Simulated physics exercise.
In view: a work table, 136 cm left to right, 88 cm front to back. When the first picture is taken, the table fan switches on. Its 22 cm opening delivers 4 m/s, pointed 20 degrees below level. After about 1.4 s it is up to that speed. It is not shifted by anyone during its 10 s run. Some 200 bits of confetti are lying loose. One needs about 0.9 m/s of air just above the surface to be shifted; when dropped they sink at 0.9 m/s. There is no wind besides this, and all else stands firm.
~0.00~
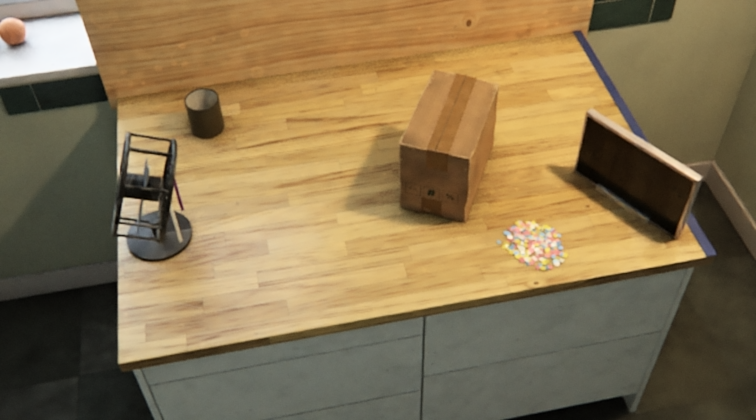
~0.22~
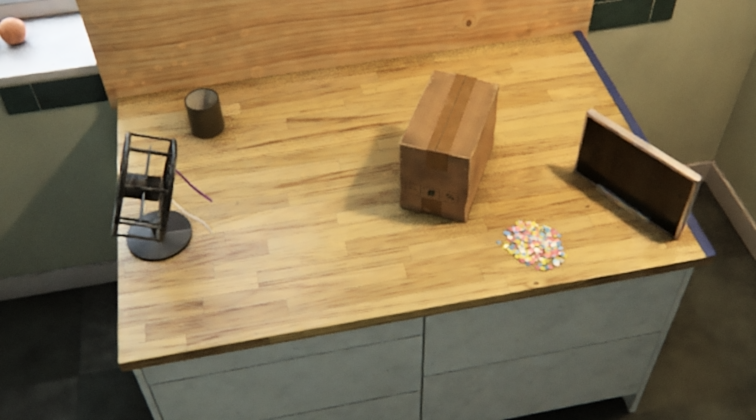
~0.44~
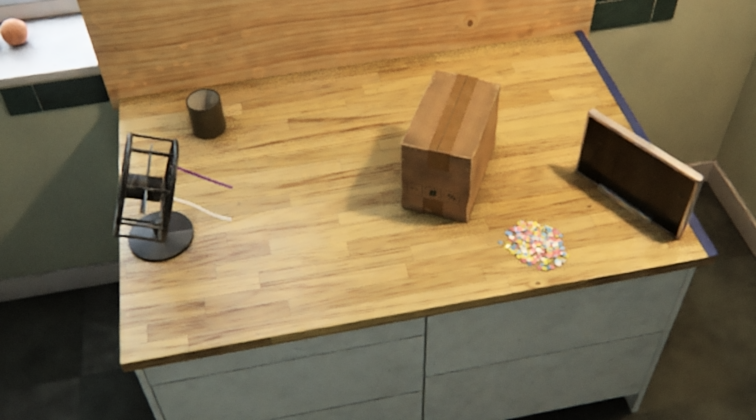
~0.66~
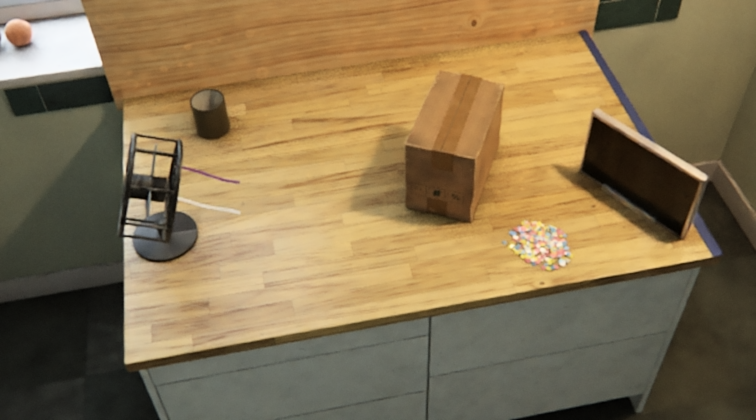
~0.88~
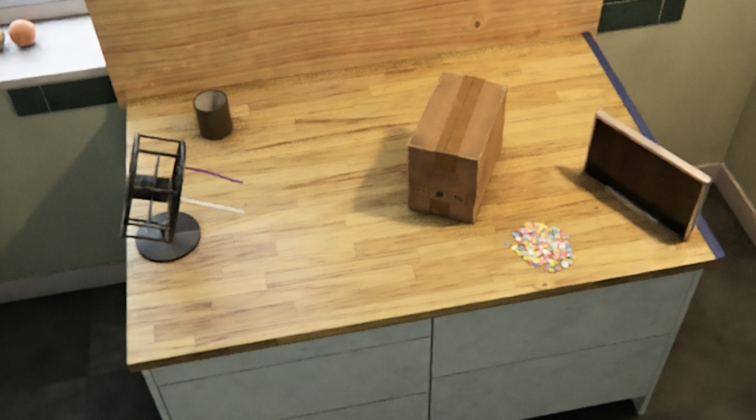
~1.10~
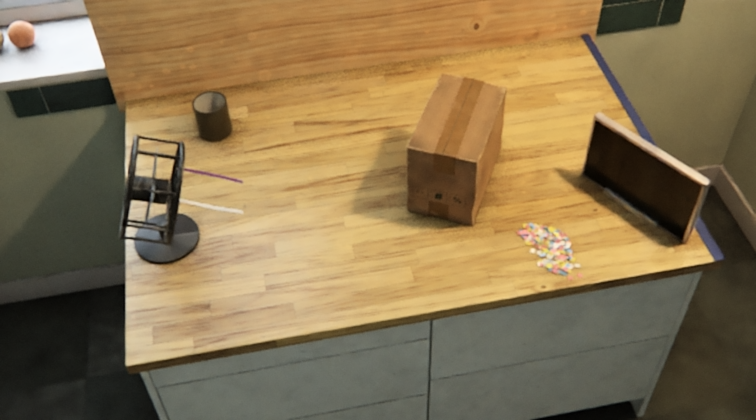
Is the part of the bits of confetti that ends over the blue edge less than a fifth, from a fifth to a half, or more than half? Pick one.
It is less than a fifth.
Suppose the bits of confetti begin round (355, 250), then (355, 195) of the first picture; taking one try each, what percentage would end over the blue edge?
About 0 and 80 in a hundred, in that order.
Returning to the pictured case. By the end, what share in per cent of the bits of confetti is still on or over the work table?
About 0 % of them are still there at the end.
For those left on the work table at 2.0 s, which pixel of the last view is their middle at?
Their middle sits roughly at (590, 224) in the last view.
After 2.0 s the count stands so, 6 % are over the blue edge; the middle of those still in play is near (590, 224).
After 3.2 s the count stands so, 7 % are over the blue edge; the middle of those still in play is near (571, 238).
After 5.5 s the count stands so, 8 % are over the blue edge.
After 10.0 s, at the end, 8 % are over the blue edge.
